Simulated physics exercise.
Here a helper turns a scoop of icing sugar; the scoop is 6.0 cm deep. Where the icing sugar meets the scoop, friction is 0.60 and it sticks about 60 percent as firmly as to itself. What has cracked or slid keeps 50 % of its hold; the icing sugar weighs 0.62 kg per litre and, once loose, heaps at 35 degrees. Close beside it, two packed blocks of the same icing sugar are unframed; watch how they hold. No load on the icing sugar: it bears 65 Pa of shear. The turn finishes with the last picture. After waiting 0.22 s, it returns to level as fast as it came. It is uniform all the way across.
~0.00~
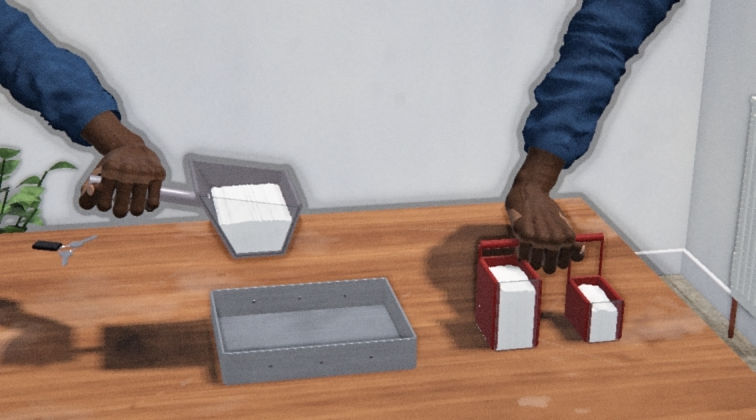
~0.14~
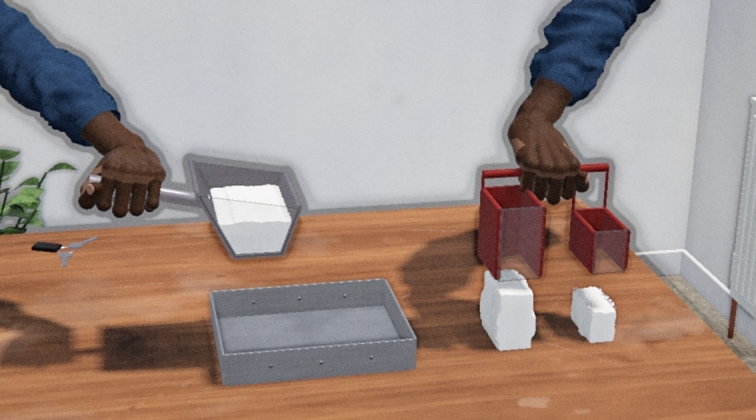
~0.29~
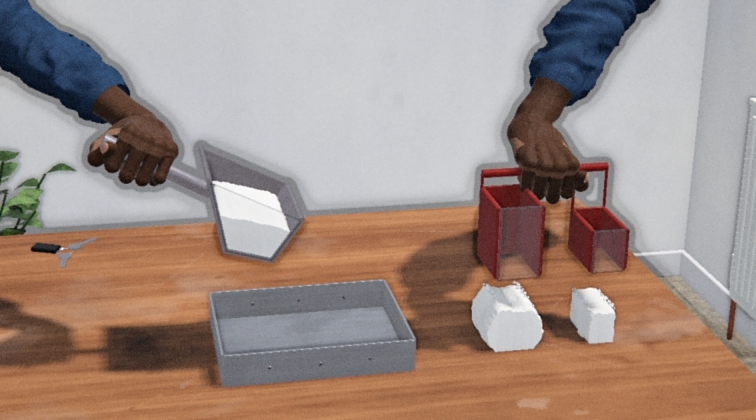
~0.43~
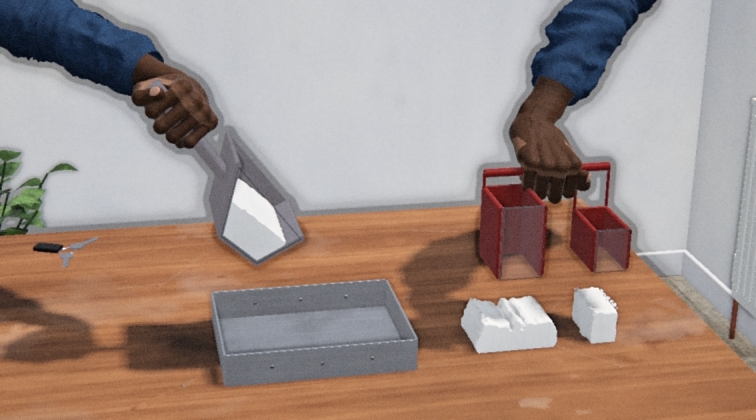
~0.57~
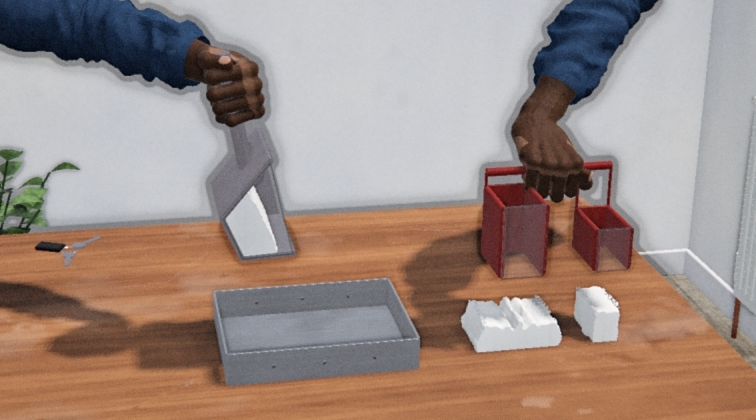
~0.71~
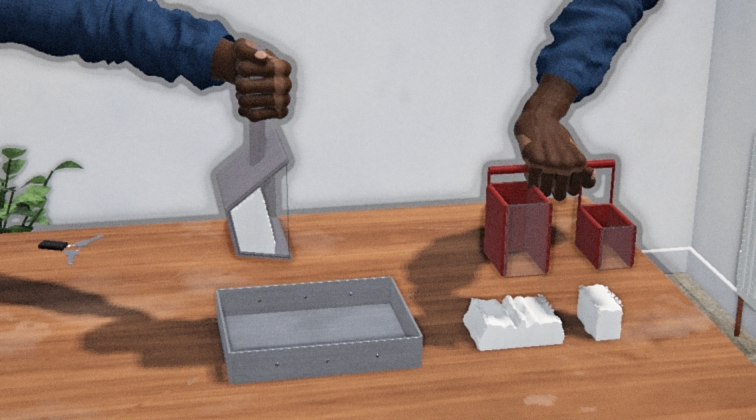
Two dark-skinned hands in blue sleeves work above a wooden table by a pale wall, seen from slightly above by a still camera. The left holds a grey scoop of white powder behind a grey tray, with red box moulds around two white blocks at right. The right hand lifts the moulds clear, the taller block slumps into a low heap, and the scoop turns steeply downward.
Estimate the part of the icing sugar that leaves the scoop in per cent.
My estimate is 0 percent.
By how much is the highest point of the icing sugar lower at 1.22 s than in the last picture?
Some 2.0 cm.
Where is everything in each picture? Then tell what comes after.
In the first picture, lip at (297, 206), tilt 0 degrees; top of the icing sugar at (269, 220); blocks stand 9.0 cm, 4.9 cm (left to right).
In the second picture, lip at (297, 207), tilt 1 degrees; top of the icing sugar at (235, 223); blocks stand 8.5 cm, 4.9 cm (left to right).
In the third picture, lip at (300, 219), tilt 17 degrees; top of the icing sugar at (224, 217); blocks stand 6.5 cm, 4.9 cm (left to right).
In the fourth picture, lip at (300, 236), tilt 42 degrees; top of the icing sugar at (233, 204); blocks stand 4.3 cm, 4.9 cm (left to right).
In the fifth picture, lip at (293, 251), tilt 67 degrees; top of the icing sugar at (247, 195); blocks stand 4.1 cm, 4.9 cm (left to right).
In the sixth picture, lip at (290, 255), tilt 79 degrees; top of the icing sugar at (258, 192); blocks stand 4.1 cm, 4.9 cm (left to right).
After 0.94 s, the scoop is at 79 degrees and 0 % has left it.
After 1.22 s, the scoop is at 42 degrees and 0 % has left it.
After 1.49 s, the scoop is at 1 degrees and 0 % has left it.
After 1.76 s, the scoop is at 0 degrees and 0 % has left it.
After 2.09 s, at the end, the scoop is at 0 degrees and 0 % has left it.
